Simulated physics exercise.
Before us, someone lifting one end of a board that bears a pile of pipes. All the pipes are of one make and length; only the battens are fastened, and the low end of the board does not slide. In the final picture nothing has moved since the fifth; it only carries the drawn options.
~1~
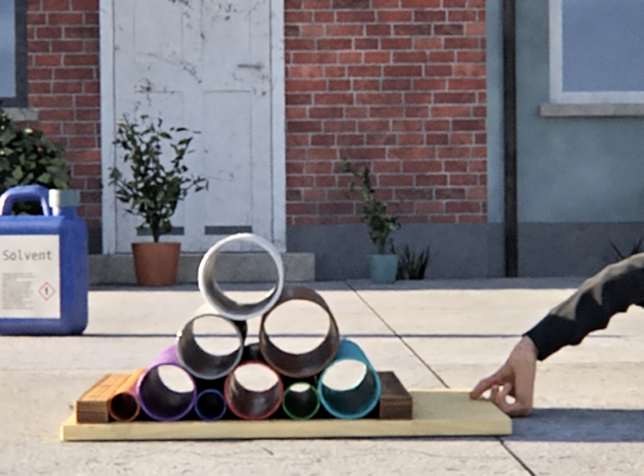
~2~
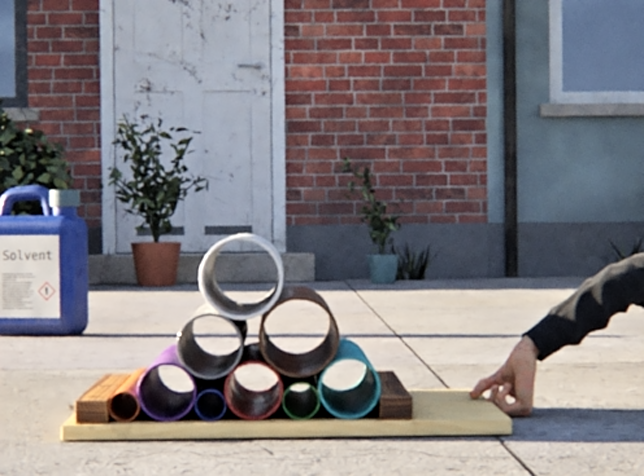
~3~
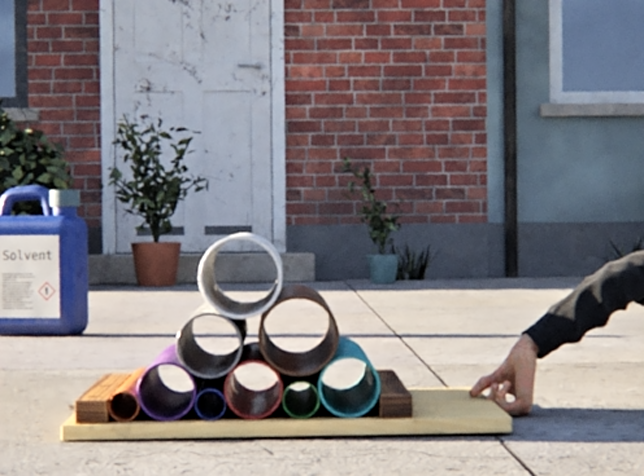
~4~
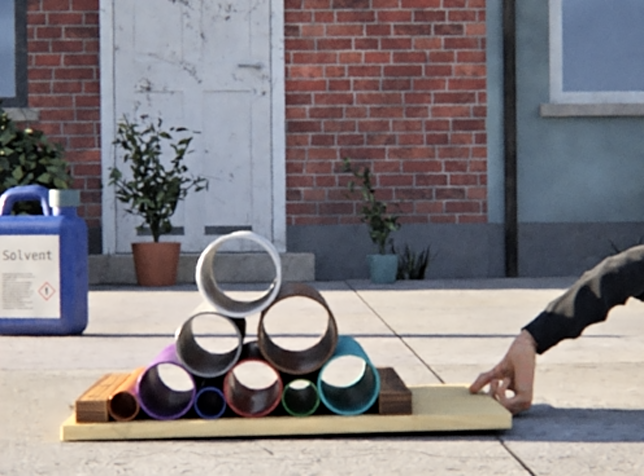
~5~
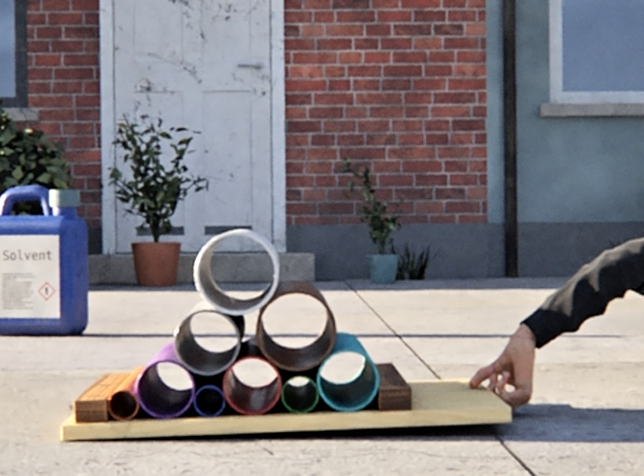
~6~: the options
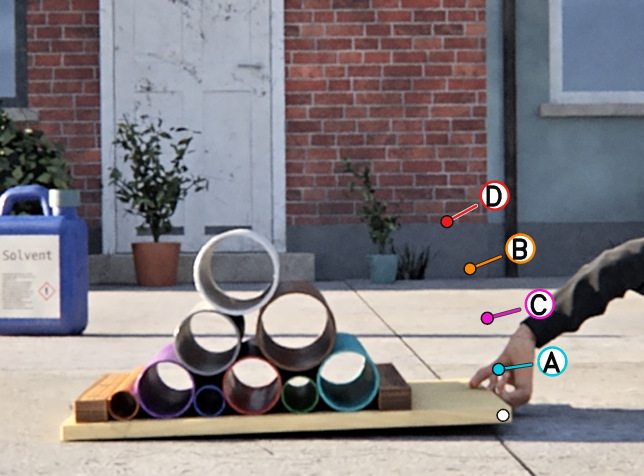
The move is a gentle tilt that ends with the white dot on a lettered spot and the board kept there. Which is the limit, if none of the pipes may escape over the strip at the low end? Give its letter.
The answer is mark B.
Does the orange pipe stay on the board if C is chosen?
Yes.
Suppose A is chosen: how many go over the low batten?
The count is none.
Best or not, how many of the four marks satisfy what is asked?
Three of the four.
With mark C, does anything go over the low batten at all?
At C: No.
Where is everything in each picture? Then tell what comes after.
The first picture shows turquoise pipe (350, 388); grey pipe (210, 346); brown pipe (299, 337).
The second picture shows brown pipe (299, 337).
The third picture shows board (287, 401); purple pipe (166, 392).
The fourth picture shows board (287, 398); orange pipe (124, 405); purple pipe (166, 390).
The fifth picture shows board (286, 396); orange pipe (123, 405); purple pipe (166, 389).
On the copy, A at (499, 369); B at (470, 268); C at (487, 318); D at (447, 222); the white dot at (503, 415).
On B. First, board at 15°.
Then, board at 21°.
Finally, board at 21°, none over the low batten.
By contrast, A none over the low batten; C none over the low batten; D one over the low batten (white).
